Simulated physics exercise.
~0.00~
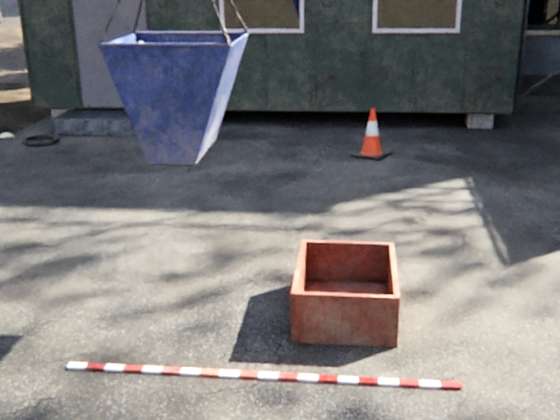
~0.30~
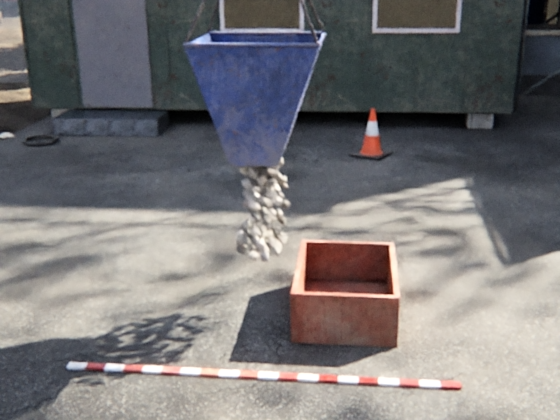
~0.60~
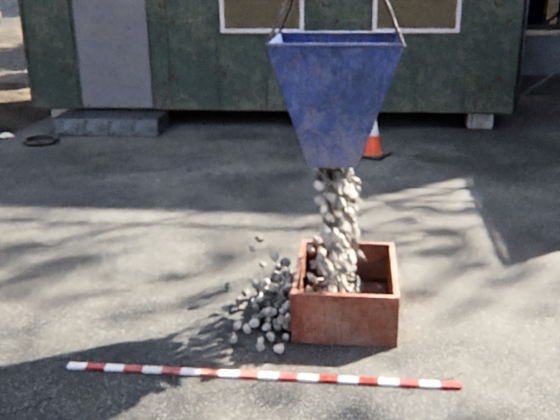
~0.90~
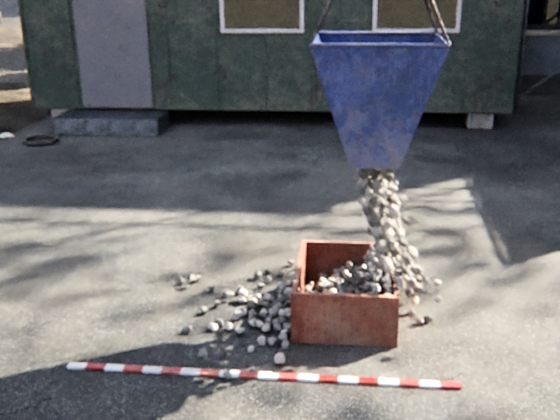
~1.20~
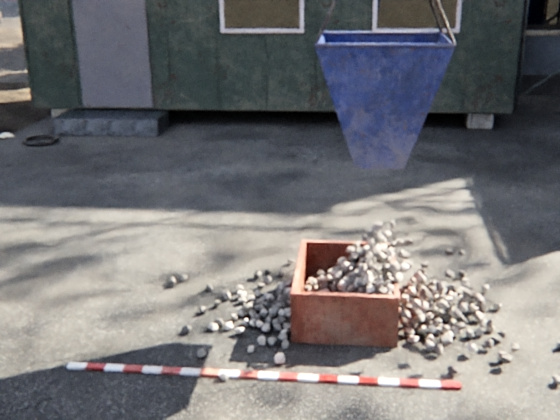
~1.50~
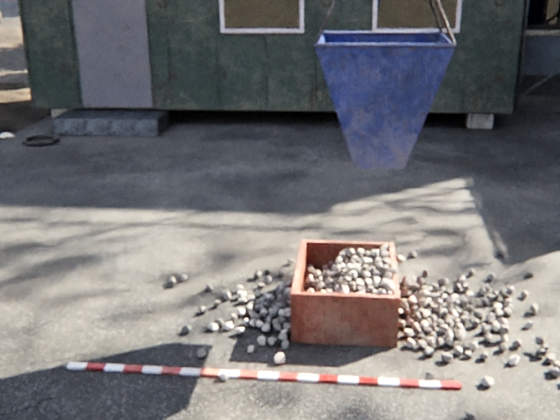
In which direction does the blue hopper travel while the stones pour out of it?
The blue hopper travels to the right, passing over the reddish box as it empties.
We see a blue hopper hanging above paved ground, moving right and pouring grey stones from its bottom, first left of a reddish open box, then into it and past its right side. The empty hopper stops, leaving the box heaped with stones and more scattered on both sides.
